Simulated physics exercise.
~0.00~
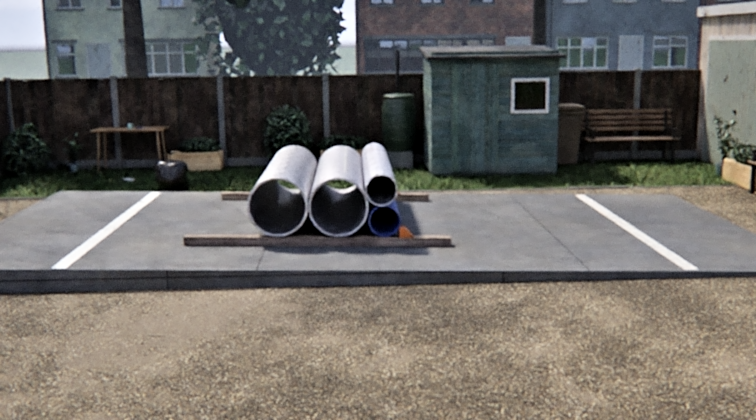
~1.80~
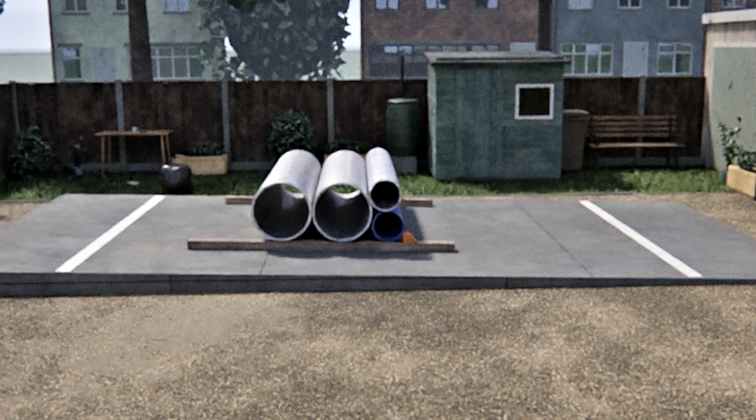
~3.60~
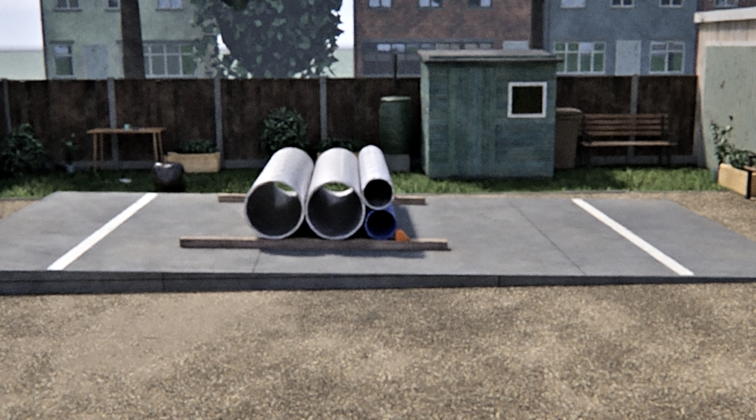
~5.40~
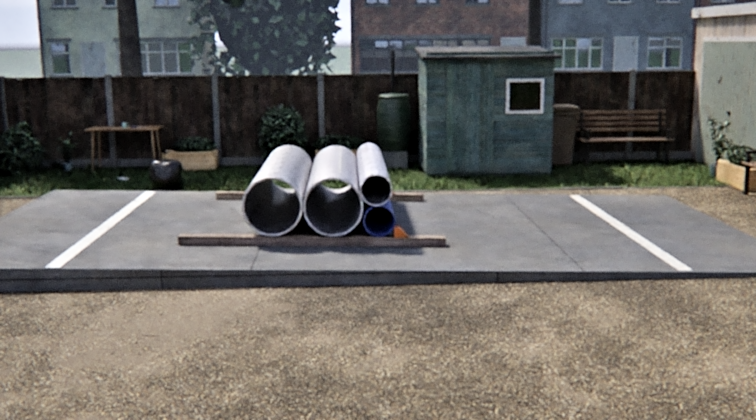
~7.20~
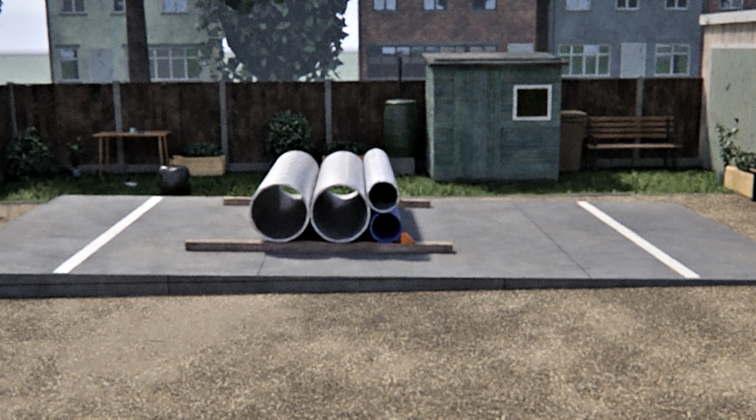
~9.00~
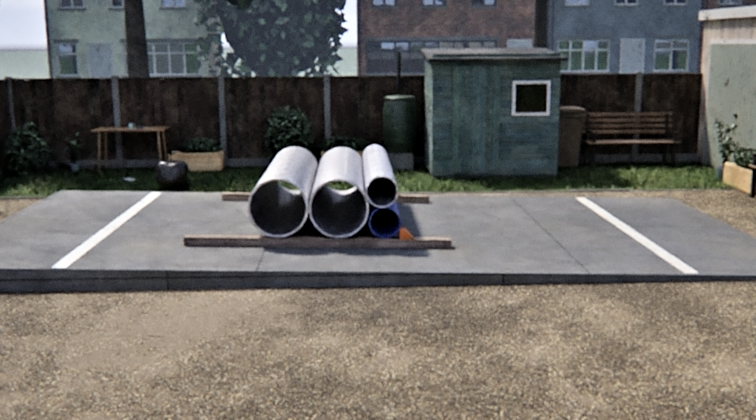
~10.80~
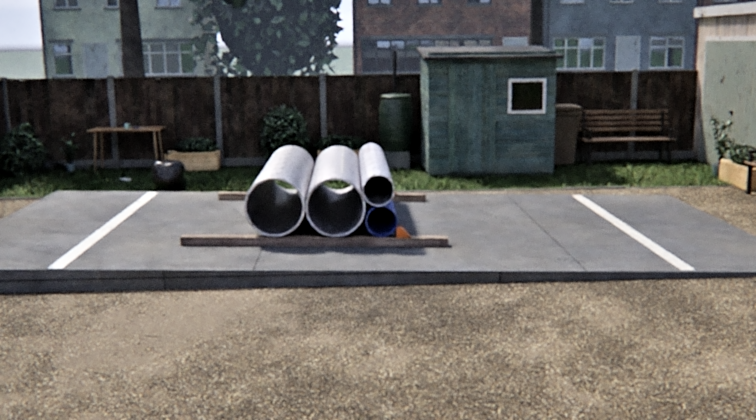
Four pipes, one of them blue, stay stacked on wooden bearers without moving throughout.
